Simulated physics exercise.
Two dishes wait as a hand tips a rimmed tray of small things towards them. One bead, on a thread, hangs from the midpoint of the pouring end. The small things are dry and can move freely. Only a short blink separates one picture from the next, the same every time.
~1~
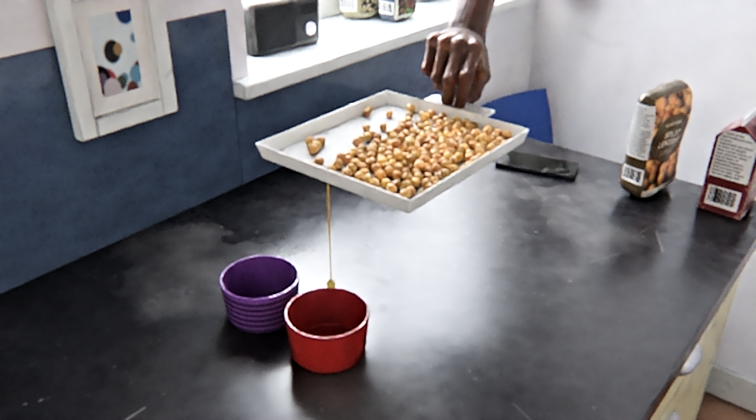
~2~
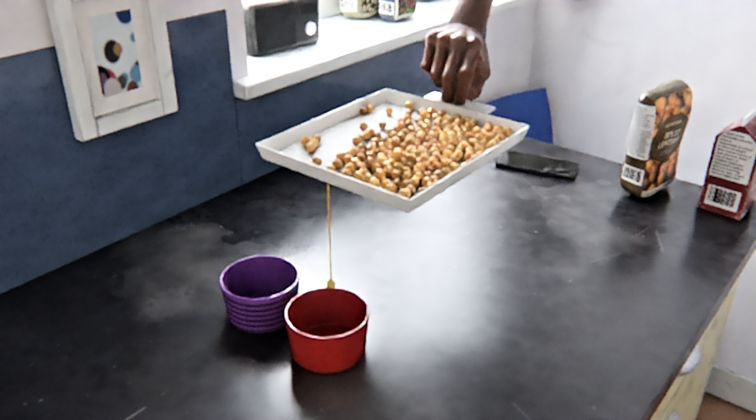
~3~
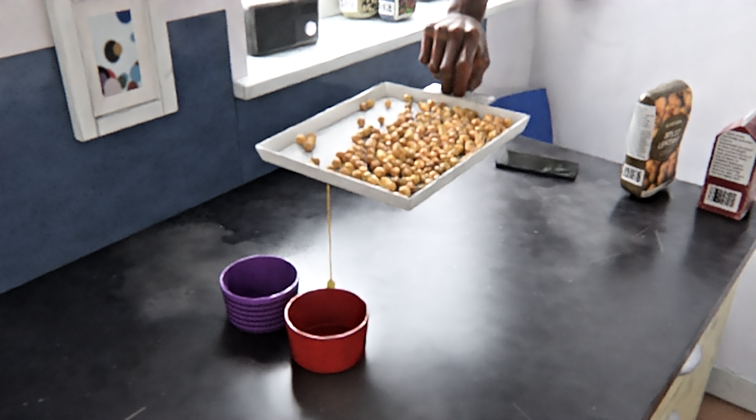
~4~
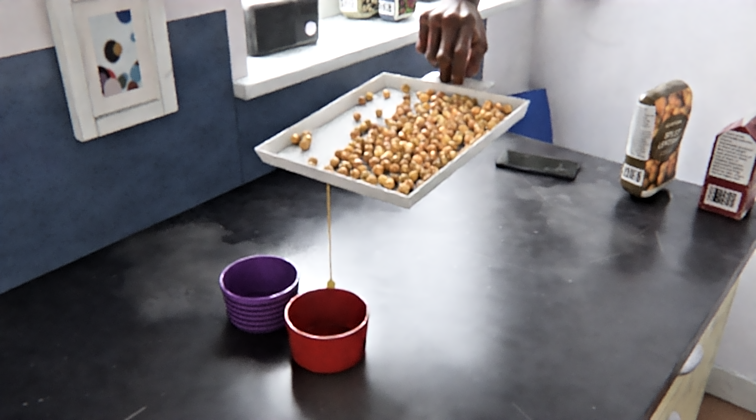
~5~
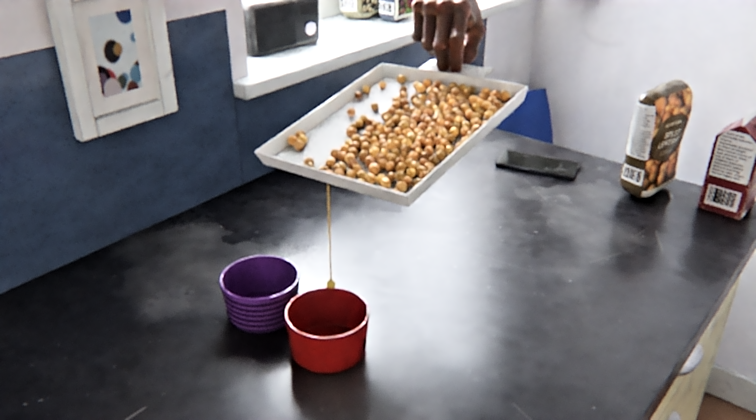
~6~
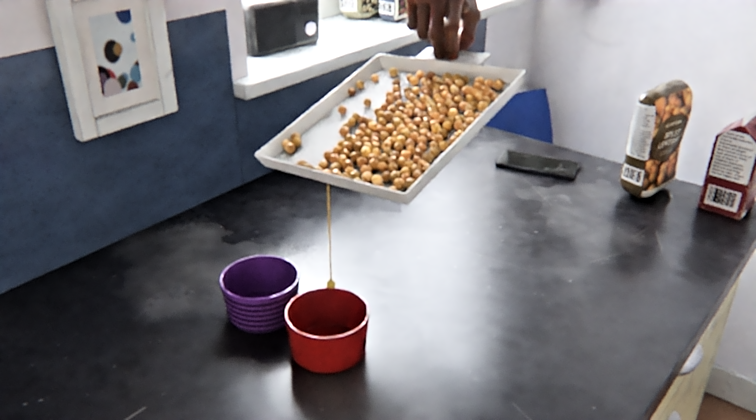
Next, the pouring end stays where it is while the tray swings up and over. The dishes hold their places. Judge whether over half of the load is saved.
Majority caught.
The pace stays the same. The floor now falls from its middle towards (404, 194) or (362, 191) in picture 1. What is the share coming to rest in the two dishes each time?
First heading 0 %, second heading 20 %.
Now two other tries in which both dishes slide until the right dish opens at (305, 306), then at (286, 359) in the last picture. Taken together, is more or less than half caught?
Well, in excess of half at the first spot and not up to half at the second.
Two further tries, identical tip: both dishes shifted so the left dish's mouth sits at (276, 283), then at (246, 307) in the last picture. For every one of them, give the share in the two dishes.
Around 50 % followed by around 30 %.
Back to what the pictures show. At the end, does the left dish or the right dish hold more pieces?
So the winner turns out to be the left-side one.
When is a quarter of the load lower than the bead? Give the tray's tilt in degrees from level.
It's turned some 70 degrees by then.
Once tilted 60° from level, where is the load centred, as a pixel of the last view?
I'd put the middle close to (299, 162).
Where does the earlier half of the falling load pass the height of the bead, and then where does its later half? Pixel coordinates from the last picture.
(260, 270), then (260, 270).
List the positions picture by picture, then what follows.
In the first picture, corners of the pouring end (262, 143) and (409, 197), level; middle of the load (417, 148), round wooden beads; left dish (232, 309); right dish (299, 348); bead on its thread (331, 284).
In the second picture, corners of the pouring end (262, 144) and (409, 197), level; middle of the load (417, 147).
In the third picture, corners of the pouring end (261, 145) and (408, 195), tipped barely, lowest at the left corner; middle of the load (417, 142).
In the fourth picture, corners of the pouring end (261, 148) and (407, 193), tipped a little, lowest at the left corner; middle of the load (416, 135), about a tenth on the move.
In the fifth picture, corners of the pouring end (260, 150) and (406, 191), tipped a little, lowest at the left corner; middle of the load (413, 128), roughly a quarter on the move.
In the sixth picture, corners of the pouring end (260, 153) and (404, 190), tipped clearly, lowest at the left corner; middle of the load (408, 124), almost all on the move; left dish (232, 309); right dish (299, 348).
Just after the last frame, tray tipped steeply; the larger part on the tray; just a few in the right dish; about a tenth in the left dish; just a few outside both; roughly a quarter in the air.
A moment on, tray tipped right over; just a few on the tray; about a tenth in the right dish; roughly half in the left dish; roughly a quarter outside both; about a tenth in the air.
Further on, tray tipped past a quarter turn; about a tenth in the right dish; roughly two thirds in the left dish; roughly a quarter outside both.
When it is over, tray tipped past a quarter turn; about a tenth in the right dish; roughly two thirds in the left dish; roughly a quarter outside both.
